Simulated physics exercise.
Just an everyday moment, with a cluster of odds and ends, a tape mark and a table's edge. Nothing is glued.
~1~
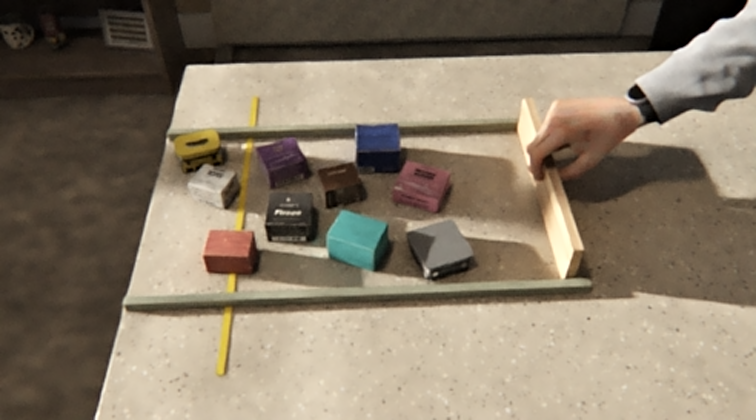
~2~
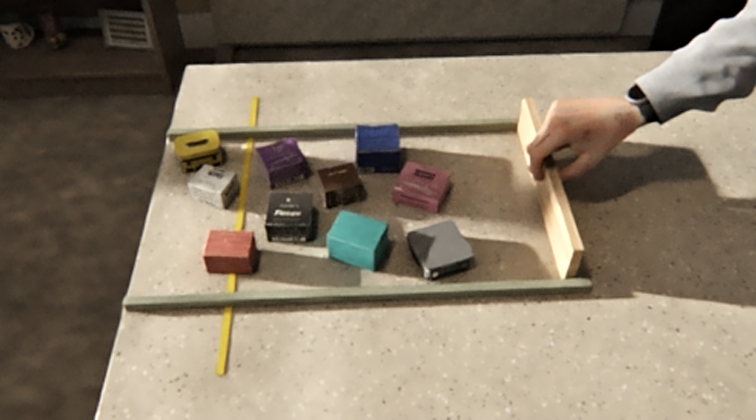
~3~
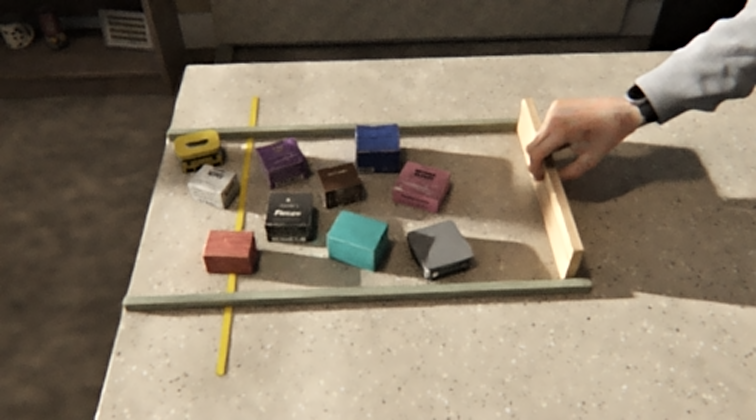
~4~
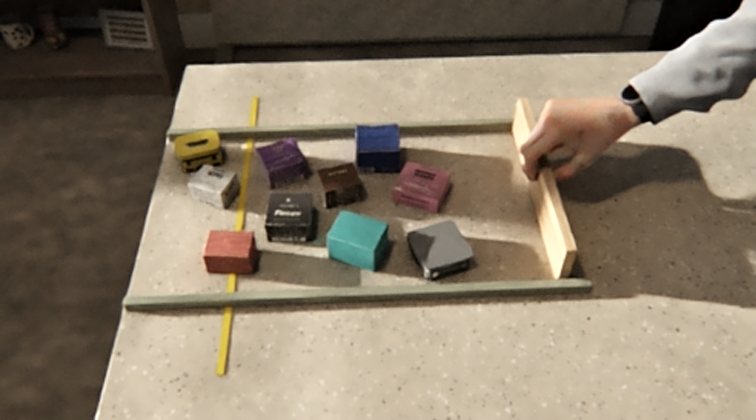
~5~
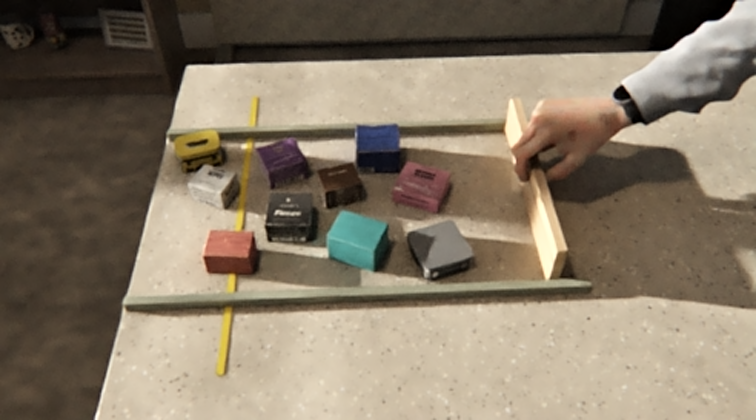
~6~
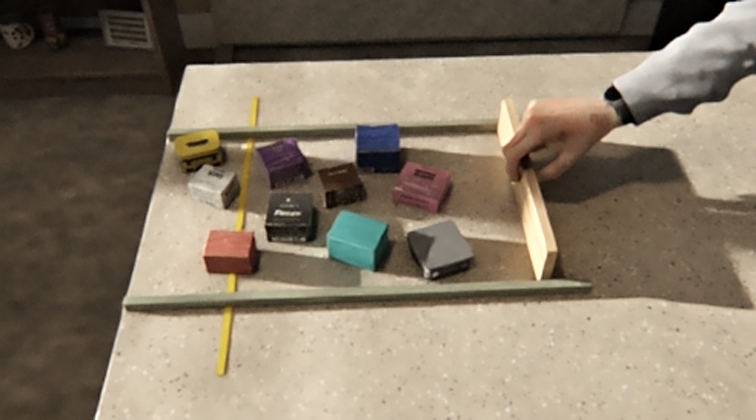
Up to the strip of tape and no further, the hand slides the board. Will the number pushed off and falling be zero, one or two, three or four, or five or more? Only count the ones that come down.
It will be three or four.
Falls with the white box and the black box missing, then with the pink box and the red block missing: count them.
Result: 2, then 1.
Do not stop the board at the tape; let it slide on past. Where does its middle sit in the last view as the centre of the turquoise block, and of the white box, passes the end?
The middle is at (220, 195) when it's the turquoise block, and at (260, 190) when it's the white box.
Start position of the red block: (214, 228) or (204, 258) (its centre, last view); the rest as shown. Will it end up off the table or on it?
Results in order - down; down.
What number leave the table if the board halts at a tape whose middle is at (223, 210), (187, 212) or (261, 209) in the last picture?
In order: 4, 7 and 1.
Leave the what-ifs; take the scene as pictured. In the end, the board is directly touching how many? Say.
It is in contact with 3.
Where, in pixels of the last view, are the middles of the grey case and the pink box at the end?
In the last picture the grey case sits around (208, 255) and the pink box around (217, 201).
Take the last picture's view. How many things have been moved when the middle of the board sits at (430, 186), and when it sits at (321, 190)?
I get 3 at the one place and 9 at the other.
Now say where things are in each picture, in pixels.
In the first picture, yellow case (199, 151); white box (214, 187); red block (231, 252); board (547, 182); tape (241, 209).
In the second picture, white box (214, 187); pink box (422, 187).
In the third picture, red block (231, 252); turquoise block (358, 241).
In the fourth picture, yellow case (199, 151); purple box (282, 163).
In the fifth picture, white box (214, 187); blue box (378, 149).
In the sixth picture, yellow case (199, 151); white box (214, 187); red block (231, 252); board (524, 183); tape (241, 209).
Early on, none off yet; yellow case at rest near (199, 151); white box at rest near (214, 187); red block at rest near (231, 252).
Finally, the number that fall off is three or four; lost, black box, red block, white box and yellow case.
